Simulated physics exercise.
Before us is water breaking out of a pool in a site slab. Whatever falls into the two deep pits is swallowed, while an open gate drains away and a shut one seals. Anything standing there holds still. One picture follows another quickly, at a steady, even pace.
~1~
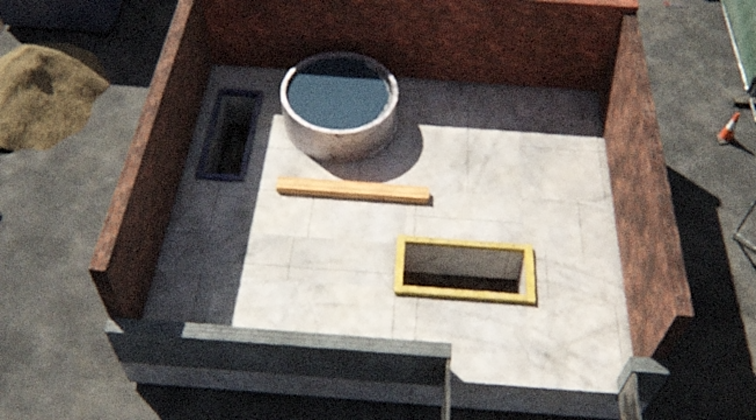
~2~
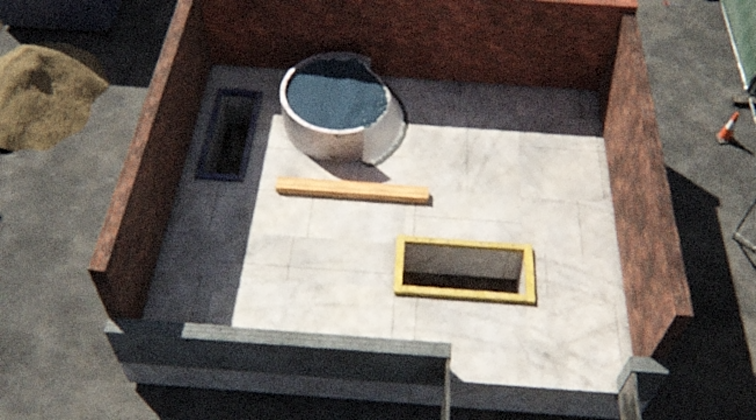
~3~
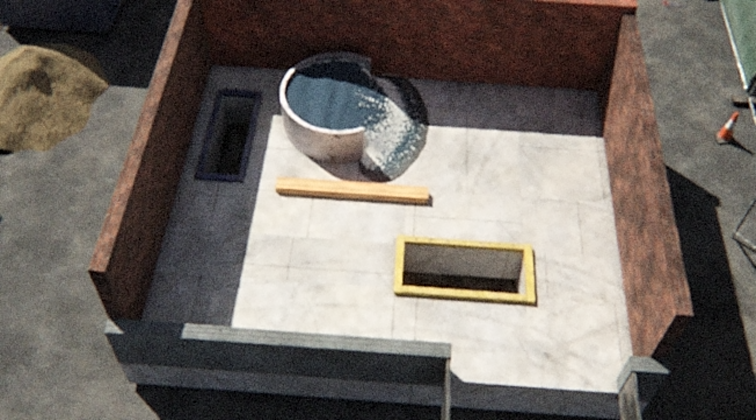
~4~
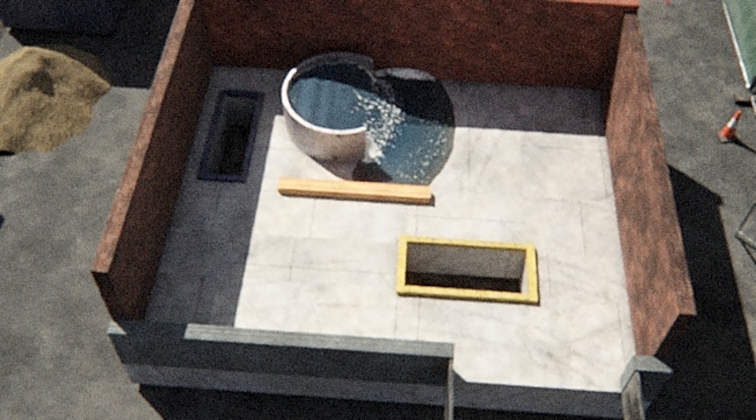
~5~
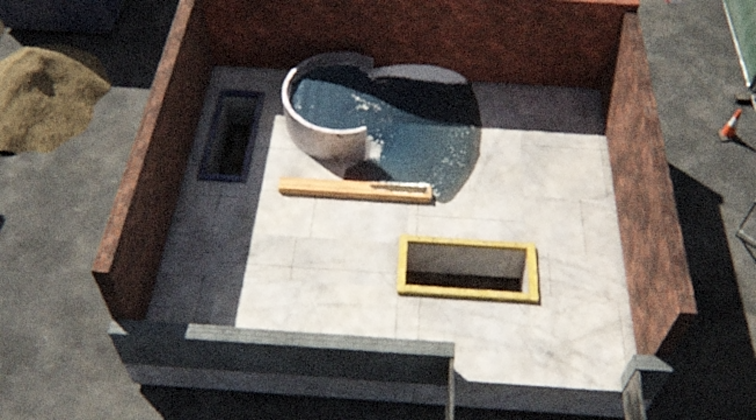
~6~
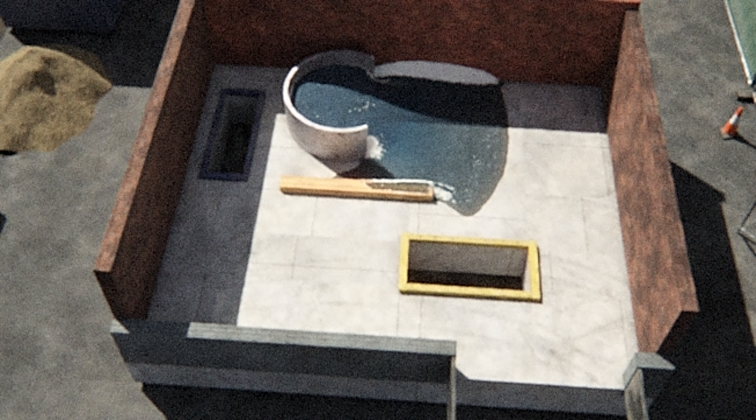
A round pool breaks open on its right side and water spreads rightward across the slab.
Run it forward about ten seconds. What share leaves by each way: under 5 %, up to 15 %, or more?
The gate is a major outlet here - beyond fifteen per cent, the blue pit is a minor outlet here - below five per cent, the yellow pit is a minor outlet here - below five per cent.
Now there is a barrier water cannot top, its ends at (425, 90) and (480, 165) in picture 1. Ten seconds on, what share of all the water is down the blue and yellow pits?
Shares in percent - blue: 2; yellow: 14.
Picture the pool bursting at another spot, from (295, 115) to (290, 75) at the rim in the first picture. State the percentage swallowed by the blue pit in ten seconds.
About 70 percent ends up in the blue pit, by my reckoning.
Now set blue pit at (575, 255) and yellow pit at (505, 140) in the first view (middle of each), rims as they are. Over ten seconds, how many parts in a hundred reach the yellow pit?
The yellow pit takes 20 per cent.
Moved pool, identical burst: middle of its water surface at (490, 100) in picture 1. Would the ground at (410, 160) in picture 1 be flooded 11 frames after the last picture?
Outcome at the given point: Spared.
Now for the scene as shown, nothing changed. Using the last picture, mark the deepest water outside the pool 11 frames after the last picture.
I'd put it around (584, 100).
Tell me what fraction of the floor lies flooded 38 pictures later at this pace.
About 55 per cent.
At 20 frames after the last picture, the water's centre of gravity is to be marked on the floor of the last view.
(505, 157).
A moment on, water covers 40 % of the floor; the gate 0 %, the blue pit 0 %, the yellow pit 0 %.
Next, water covers 40 % of the floor; the gate 0 %, the blue pit 0 %, the yellow pit 0 %.
Then, water covers 50 % of the floor; the gate 1 %, the blue pit 0 %, the yellow pit 0 %.
Later, water covers 55 % of the floor; the gate 16 %, the blue pit 0 %, the yellow pit 1 %.
In the end, water covers 80 % of the floor; the gate 31 %, the blue pit 0 %, the yellow pit 1 %.
